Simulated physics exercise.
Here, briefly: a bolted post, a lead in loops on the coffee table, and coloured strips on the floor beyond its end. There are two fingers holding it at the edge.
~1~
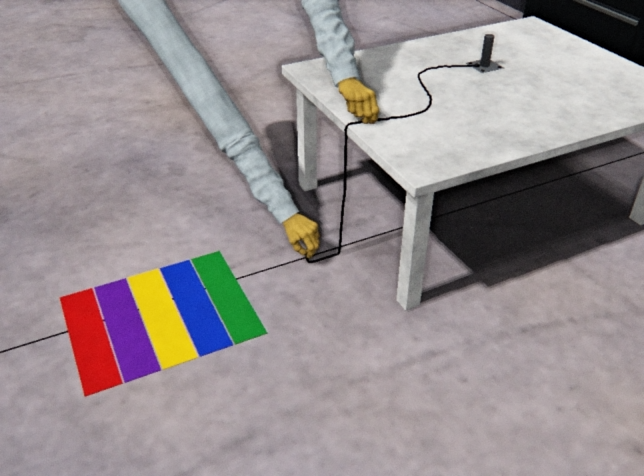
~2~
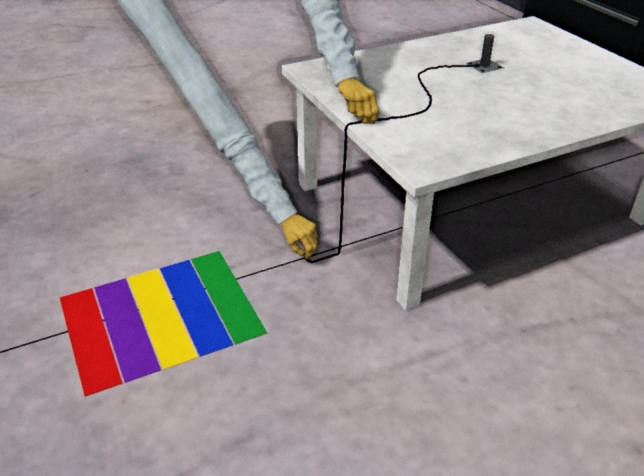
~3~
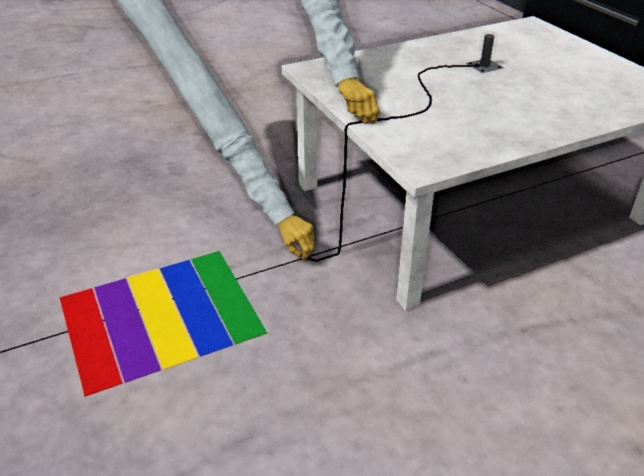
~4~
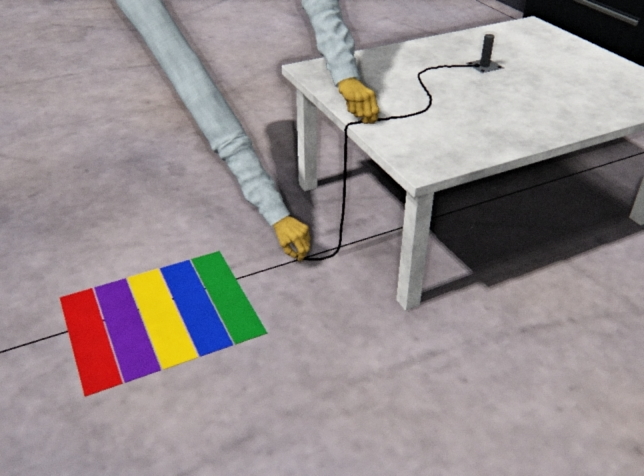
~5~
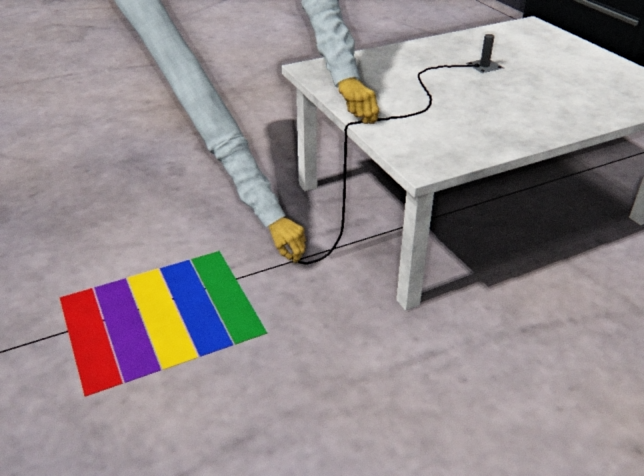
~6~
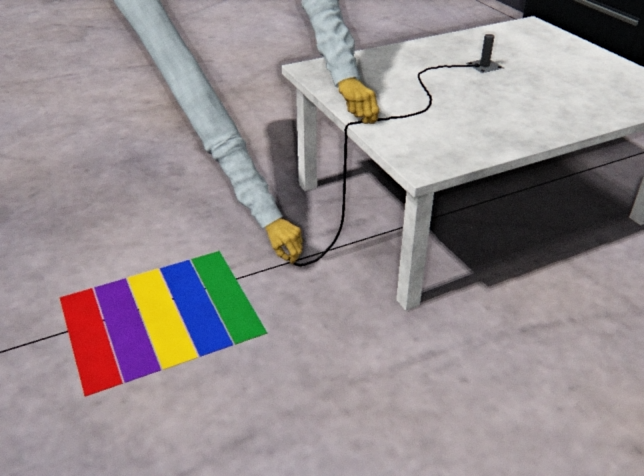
A gloved hand near the floor slid slightly left, drawing the end of a black cord along with it, while another hand held the cord still at the edge of the white table.
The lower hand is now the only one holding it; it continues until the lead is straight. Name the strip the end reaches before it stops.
Yellow.
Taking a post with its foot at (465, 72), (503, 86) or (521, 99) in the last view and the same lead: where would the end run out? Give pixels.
About (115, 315), (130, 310) and (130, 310).
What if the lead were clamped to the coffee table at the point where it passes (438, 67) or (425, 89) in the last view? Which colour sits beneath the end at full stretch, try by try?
Try 1: Yellow; try 2: Blue.
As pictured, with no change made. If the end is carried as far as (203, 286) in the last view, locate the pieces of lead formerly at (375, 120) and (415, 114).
Point one: (339, 145); point two: (358, 114).
Soon after, end near (203, 286); over blue.
After that, end near (171, 296); over yellow.
At the stop, end near (152, 302); over yellow. It gets as far as the yellow strip.
